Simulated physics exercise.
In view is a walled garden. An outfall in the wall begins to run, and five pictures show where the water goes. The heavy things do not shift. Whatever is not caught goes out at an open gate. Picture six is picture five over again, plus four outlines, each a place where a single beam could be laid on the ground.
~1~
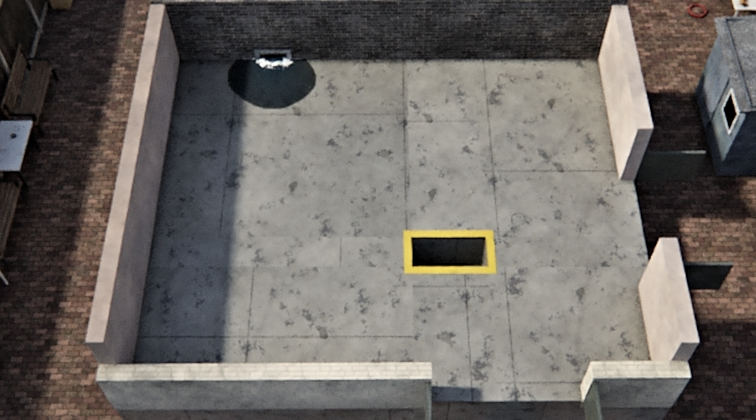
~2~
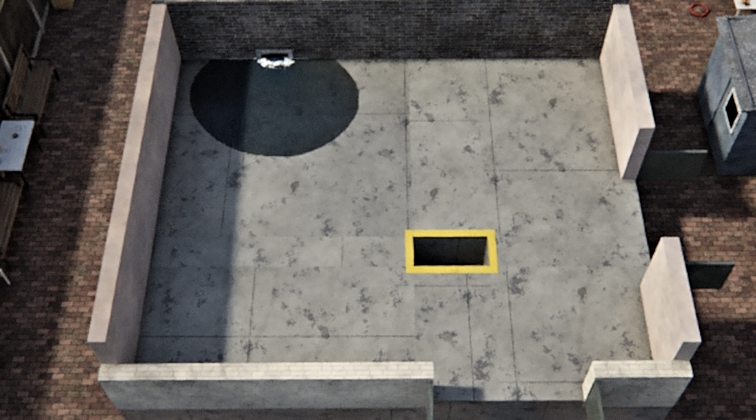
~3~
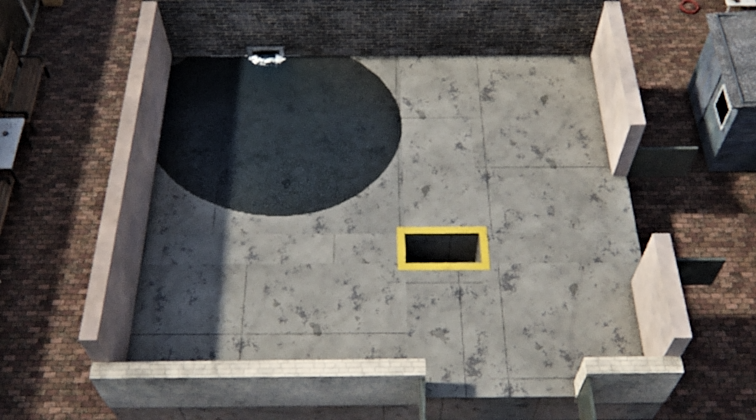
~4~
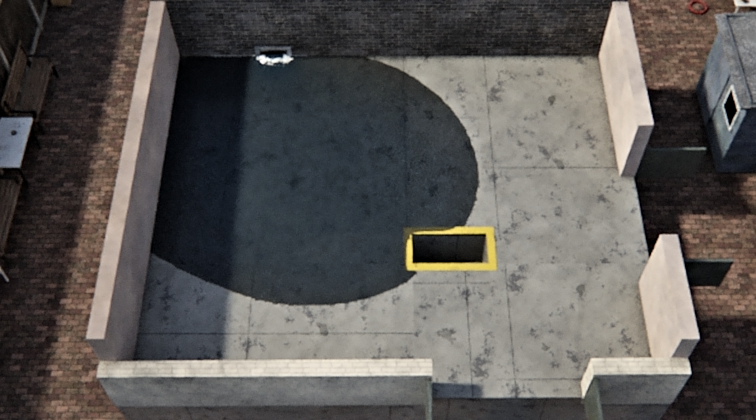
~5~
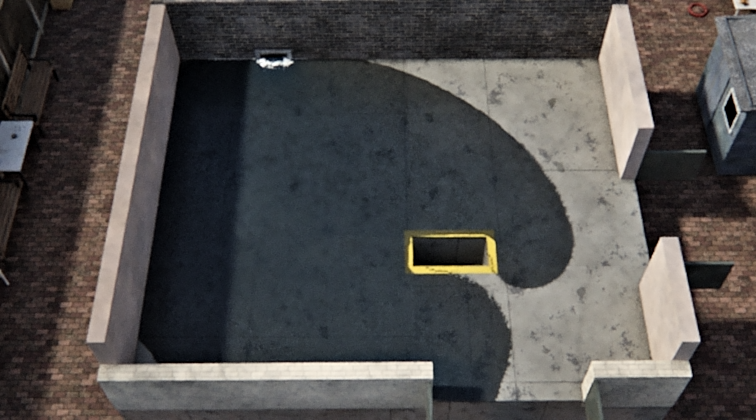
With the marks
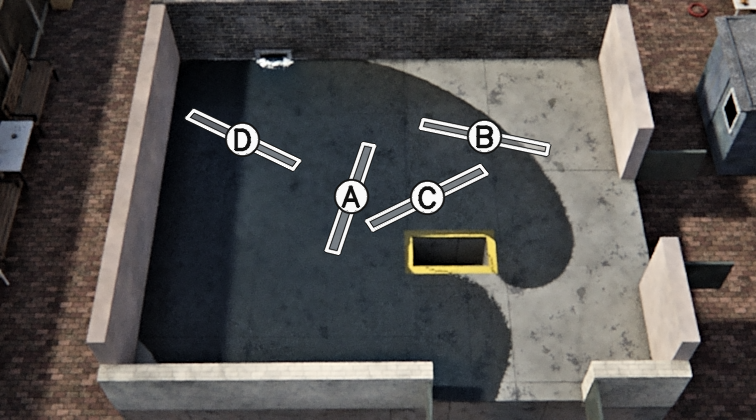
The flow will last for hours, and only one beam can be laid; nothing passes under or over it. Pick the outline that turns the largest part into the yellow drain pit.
D is best.
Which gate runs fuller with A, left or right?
The left gate.
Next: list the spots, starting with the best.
Best to worst: D, B, A, C.
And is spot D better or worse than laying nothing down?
It is better.
On the marked copy, A from (332, 251) to (368, 144); B from (421, 123) to (547, 149); C from (369, 225) to (483, 169); D from (190, 114) to (296, 164).
Choosing A, about 9 % of the stream goes into the yellow drain pit, about 91 % out by the gates.
Choosing B, about 22 % of the stream goes into the yellow drain pit, about 78 % out by the gates.
Choosing C, about 3 % of the stream goes into the yellow drain pit, about 97 % out by the gates.
Choosing D, about 35 % of the stream goes into the yellow drain pit, about 64 % out by the gates.
